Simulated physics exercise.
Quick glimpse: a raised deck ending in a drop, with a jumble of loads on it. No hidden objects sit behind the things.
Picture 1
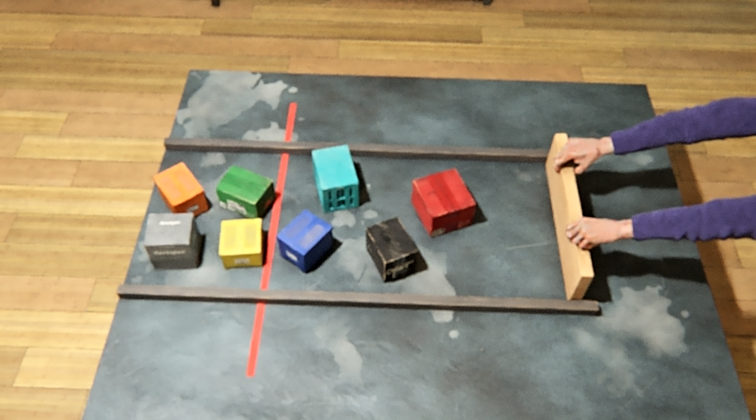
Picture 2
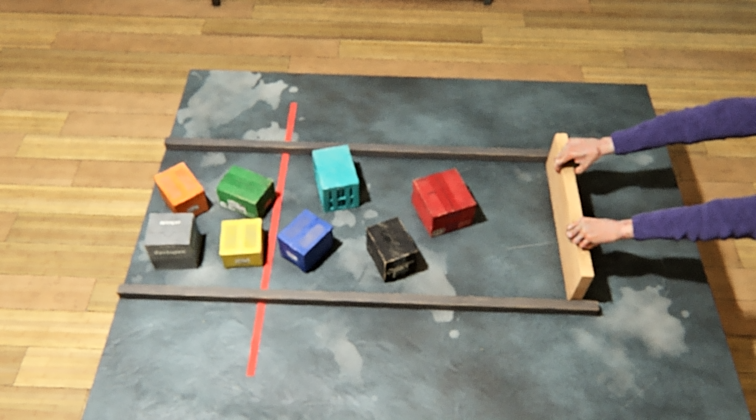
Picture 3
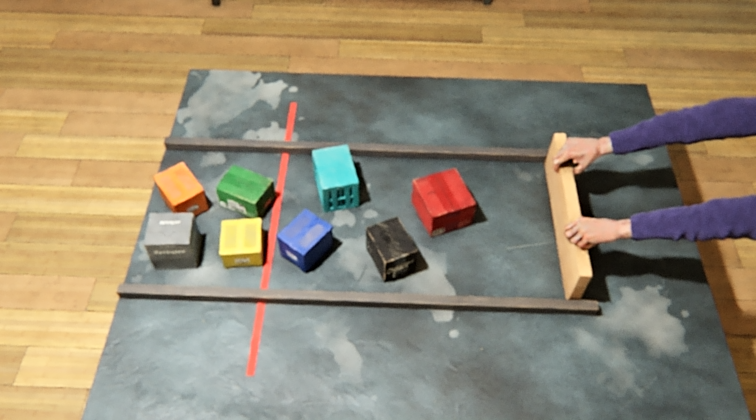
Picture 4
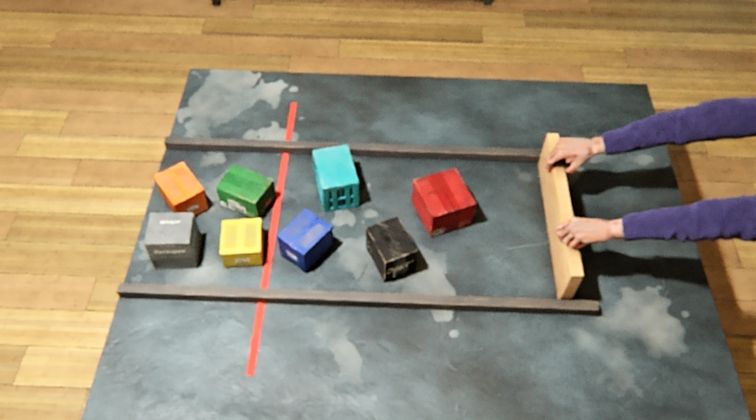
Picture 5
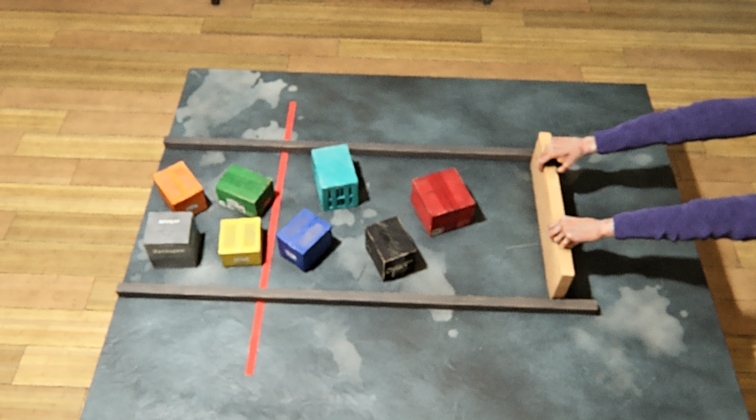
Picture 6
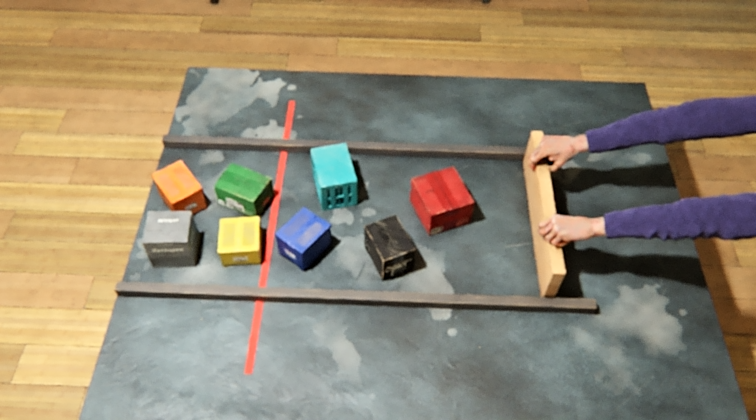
Eight coloured boxes lie scattered across a dark, mottled raised deck on a wooden floor, seen from above at an angle. Orange, grey, green and yellow ones sit left of a red tape line, with turquoise, blue, black and red ones to its right, between two dark rails. Two purple-sleeved arms hold a wooden plank at the right, then slide it slightly left, while the boxes stay put.
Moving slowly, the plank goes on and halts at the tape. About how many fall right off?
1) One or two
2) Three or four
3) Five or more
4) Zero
(1) One or two.
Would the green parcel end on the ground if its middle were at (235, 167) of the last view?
Result: It stays aboard.
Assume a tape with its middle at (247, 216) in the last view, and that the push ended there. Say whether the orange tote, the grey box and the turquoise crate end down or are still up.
I'd say the orange tote gets knocked off, the grey box gets knocked off and the turquoise crate stays aboard.
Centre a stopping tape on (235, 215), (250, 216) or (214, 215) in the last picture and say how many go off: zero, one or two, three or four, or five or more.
Taking the places in the order asked: Three or four, then just one or two, then three or four.
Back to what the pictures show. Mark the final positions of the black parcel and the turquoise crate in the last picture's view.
In the last picture, roughly (250, 237) and (215, 170).
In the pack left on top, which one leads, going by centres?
Answer: The grey box.
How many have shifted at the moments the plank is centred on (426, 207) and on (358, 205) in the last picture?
Tally: 1; 4.
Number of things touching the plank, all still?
It's 2 of them.
Soon after, none off yet; orange tote at rest near (180, 192); grey box at rest near (172, 239); green parcel at rest near (245, 191).
After that, none off yet; orange tote displaced a little near (169, 195); grey box at rest near (172, 239); green parcel displaced about its own width near (216, 193).
In the end, the number that fall off is one or two; gone, orange tote.
